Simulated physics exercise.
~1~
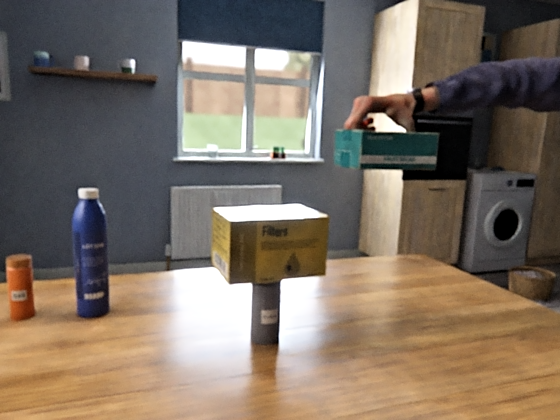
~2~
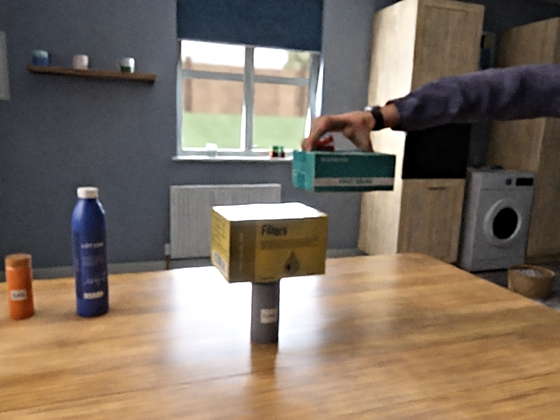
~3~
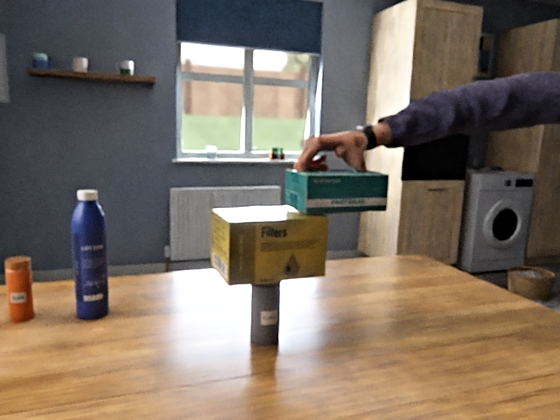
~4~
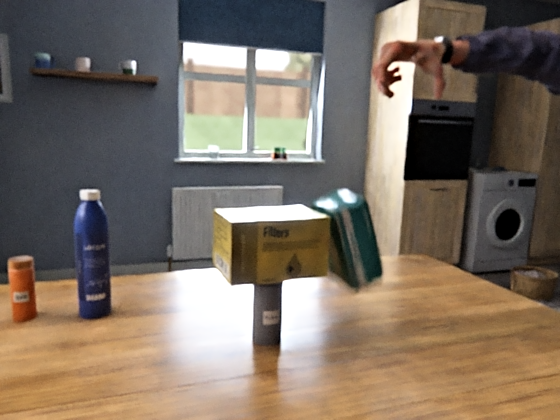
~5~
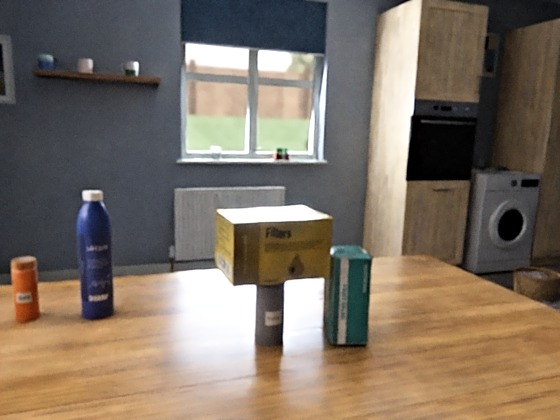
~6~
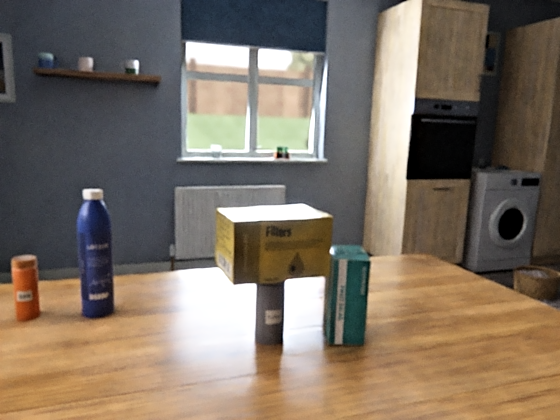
A turquoise box, lowered by a hand from the right onto the edge of a yellow box balanced on a grey jar, tipped off once released and ended up standing on its end on the table beside the jar, while the yellow box stayed put.
